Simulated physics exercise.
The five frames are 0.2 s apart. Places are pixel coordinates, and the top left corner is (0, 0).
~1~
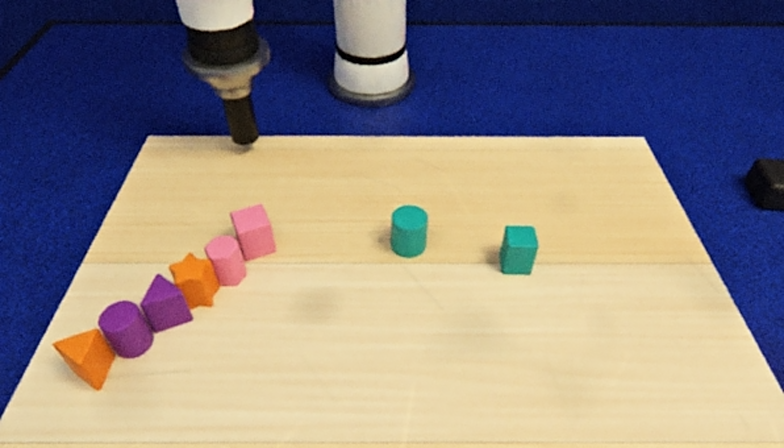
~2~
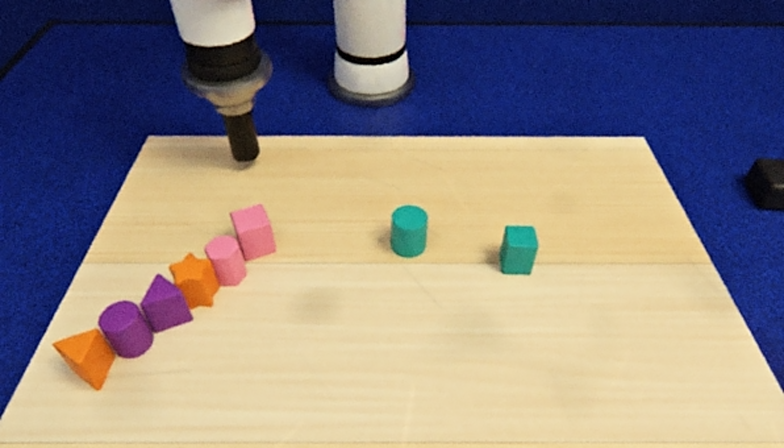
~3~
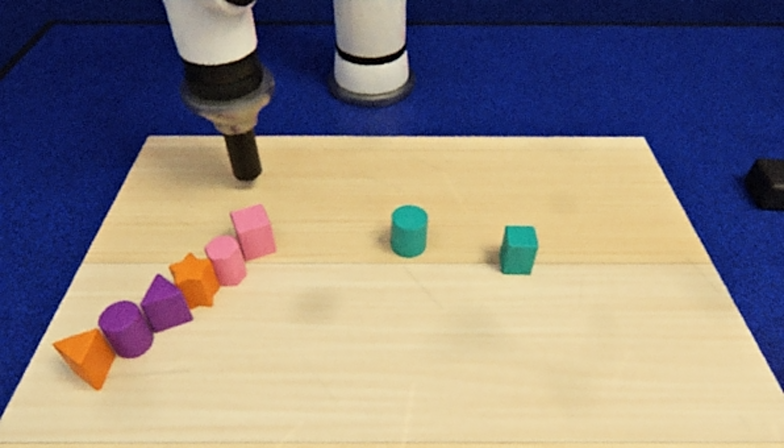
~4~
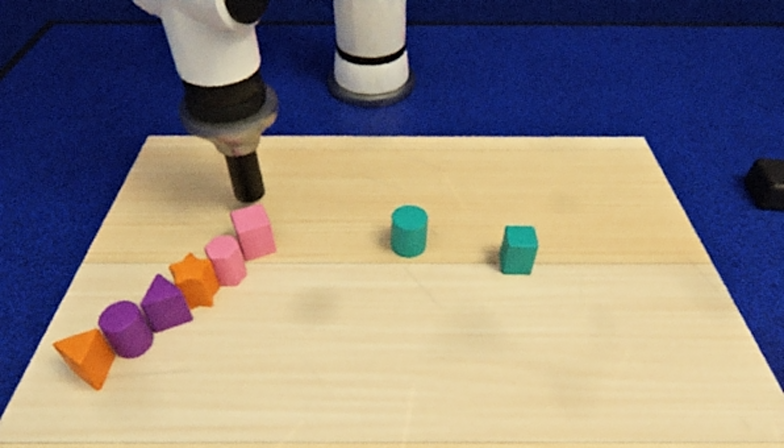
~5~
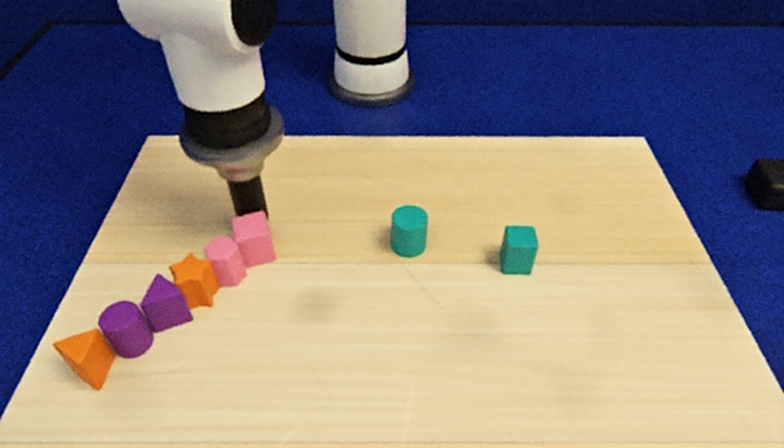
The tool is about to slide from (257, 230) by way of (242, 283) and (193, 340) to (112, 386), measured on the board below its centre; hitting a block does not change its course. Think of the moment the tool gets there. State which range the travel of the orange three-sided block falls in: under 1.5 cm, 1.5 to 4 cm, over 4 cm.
Displacement: 1.5 to 4 cm.
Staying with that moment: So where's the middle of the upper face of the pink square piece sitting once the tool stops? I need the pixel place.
It is going to be at (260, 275).
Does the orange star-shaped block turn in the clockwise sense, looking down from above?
Yes - that is the case.
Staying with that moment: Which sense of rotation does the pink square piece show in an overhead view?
Prediction: Counterclockwise.
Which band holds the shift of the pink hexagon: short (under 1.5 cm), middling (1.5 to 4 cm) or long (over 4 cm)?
More than 4 cm.
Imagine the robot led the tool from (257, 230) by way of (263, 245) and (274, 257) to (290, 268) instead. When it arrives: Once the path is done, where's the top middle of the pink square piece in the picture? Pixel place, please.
Most likely (262, 263).
The first path, step by step. One third of the way, tool at (237, 272); orange three-sided block at (67, 348), turned 20° anticlockwise; orange star-shaped block at (168, 279), turned 60° clockwise; pink hexagon at (202, 274), turned 40° clockwise; pink square piece at (260, 271), turned 50° anticlockwise.
Two thirds of the way, tool at (187, 328); orange three-sided block at (65, 349), turned 25° anticlockwise; orange star-shaped block at (150, 279); pink hexagon at (140, 313); pink square piece at (260, 275), turned 60° anticlockwise.
At the end, tool at (104, 375); orange three-sided block at (43, 357), turned 70° anticlockwise; orange star-shaped block at (150, 279), turned 125° clockwise; pink hexagon at (103, 322), turned 210° clockwise; pink square piece at (260, 275), turned 60° anticlockwise.
